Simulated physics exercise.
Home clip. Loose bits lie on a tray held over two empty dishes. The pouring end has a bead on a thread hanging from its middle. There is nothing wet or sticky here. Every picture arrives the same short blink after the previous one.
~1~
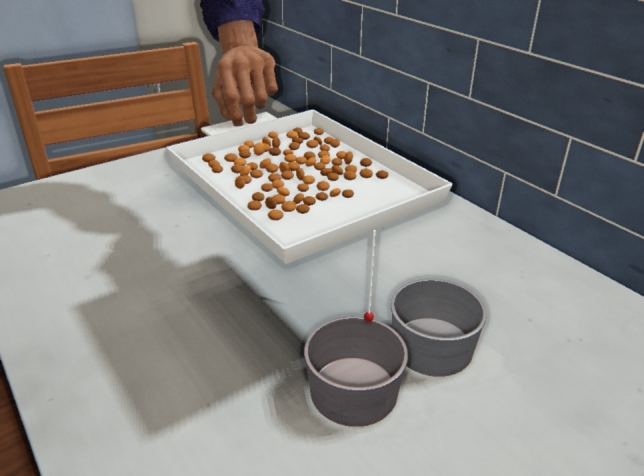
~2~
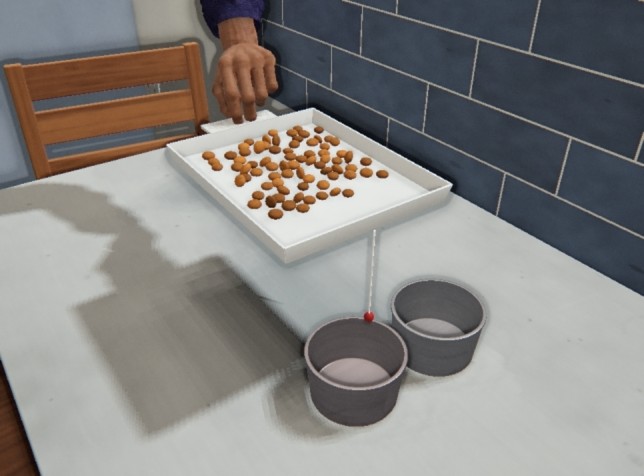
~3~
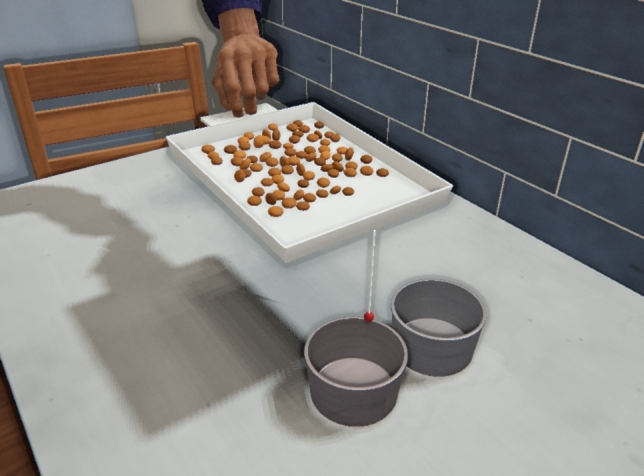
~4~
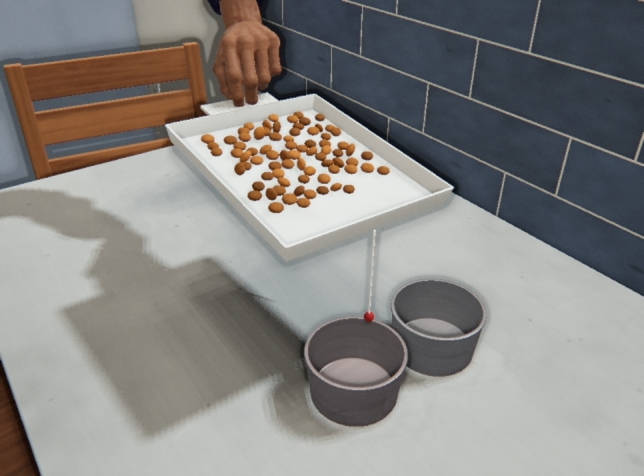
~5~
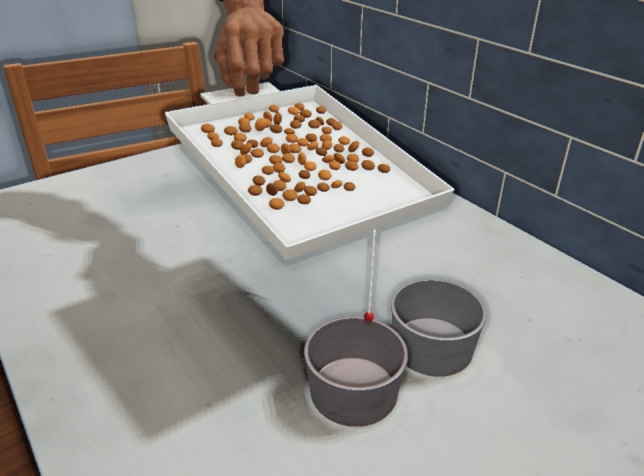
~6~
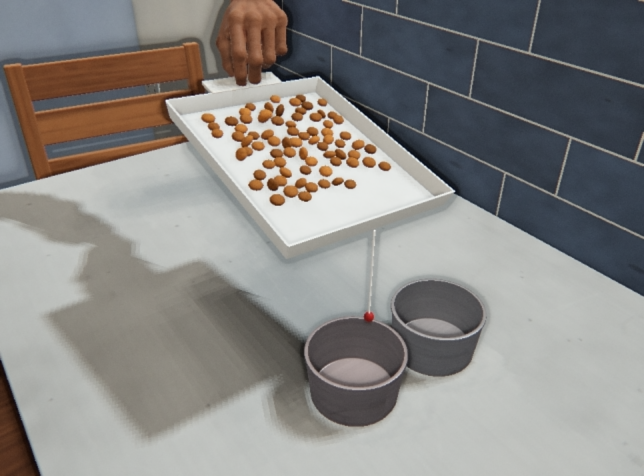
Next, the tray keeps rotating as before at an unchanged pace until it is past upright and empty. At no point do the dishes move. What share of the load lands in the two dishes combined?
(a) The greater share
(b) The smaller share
Answer: A.
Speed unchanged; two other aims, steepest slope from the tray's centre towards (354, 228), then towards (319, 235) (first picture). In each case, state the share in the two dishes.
Near 50 % and, after that, 40 %.
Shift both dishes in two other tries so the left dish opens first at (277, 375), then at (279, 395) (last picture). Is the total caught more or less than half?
In order, they'd catch a minor share, and next a minor share.
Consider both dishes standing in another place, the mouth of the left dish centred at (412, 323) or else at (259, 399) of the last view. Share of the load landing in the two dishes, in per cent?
70 %, then 10 %.
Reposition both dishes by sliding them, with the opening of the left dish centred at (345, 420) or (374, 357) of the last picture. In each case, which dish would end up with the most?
The dish at right, then the dish at right.
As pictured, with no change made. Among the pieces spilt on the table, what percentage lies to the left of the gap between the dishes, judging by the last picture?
About 20 per cent.
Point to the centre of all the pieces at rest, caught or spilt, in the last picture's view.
At about (432, 348), give or take.
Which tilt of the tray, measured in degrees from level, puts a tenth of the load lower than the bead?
Roughly 75°.
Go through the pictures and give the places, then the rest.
In the first picture, corners of the pouring end at (286, 245) and (447, 183), level; middle of the load at (293, 166), bits of cat kibble; left dish at (387, 398); right dish at (469, 350); bead on its thread at (369, 317).
In the second picture, corners of the pouring end at (286, 245) and (447, 184), level; middle of the load at (293, 165).
In the third picture, corners of the pouring end at (287, 244) and (447, 185), tipped barely, lowest at the right corner; middle of the load at (293, 161).
In the fourth picture, corners of the pouring end at (288, 243) and (448, 187), tipped a little, lowest at the right corner; middle of the load at (294, 155).
In the fifth picture, corners of the pouring end at (289, 243) and (448, 188), tipped a little, lowest at the right corner; middle of the load at (295, 149).
In the sixth picture, corners of the pouring end at (290, 242) and (449, 190), tipped a little, lowest at the right corner; middle of the load at (296, 142); left dish at (387, 398); right dish at (469, 350).
Soon, tray tipped steeply; all on the tray.
A while on, tray tipped right over; about two thirds on the tray; a small part in the left dish; a small part in the right dish; a small part outside both; a small part in the air.
Towards the end, tray tipped past a quarter turn; a small part in the left dish; about two thirds in the right dish; about a quarter outside both.
Finally, tray tipped past a quarter turn; a small part in the left dish; about two thirds in the right dish; about a quarter outside both.
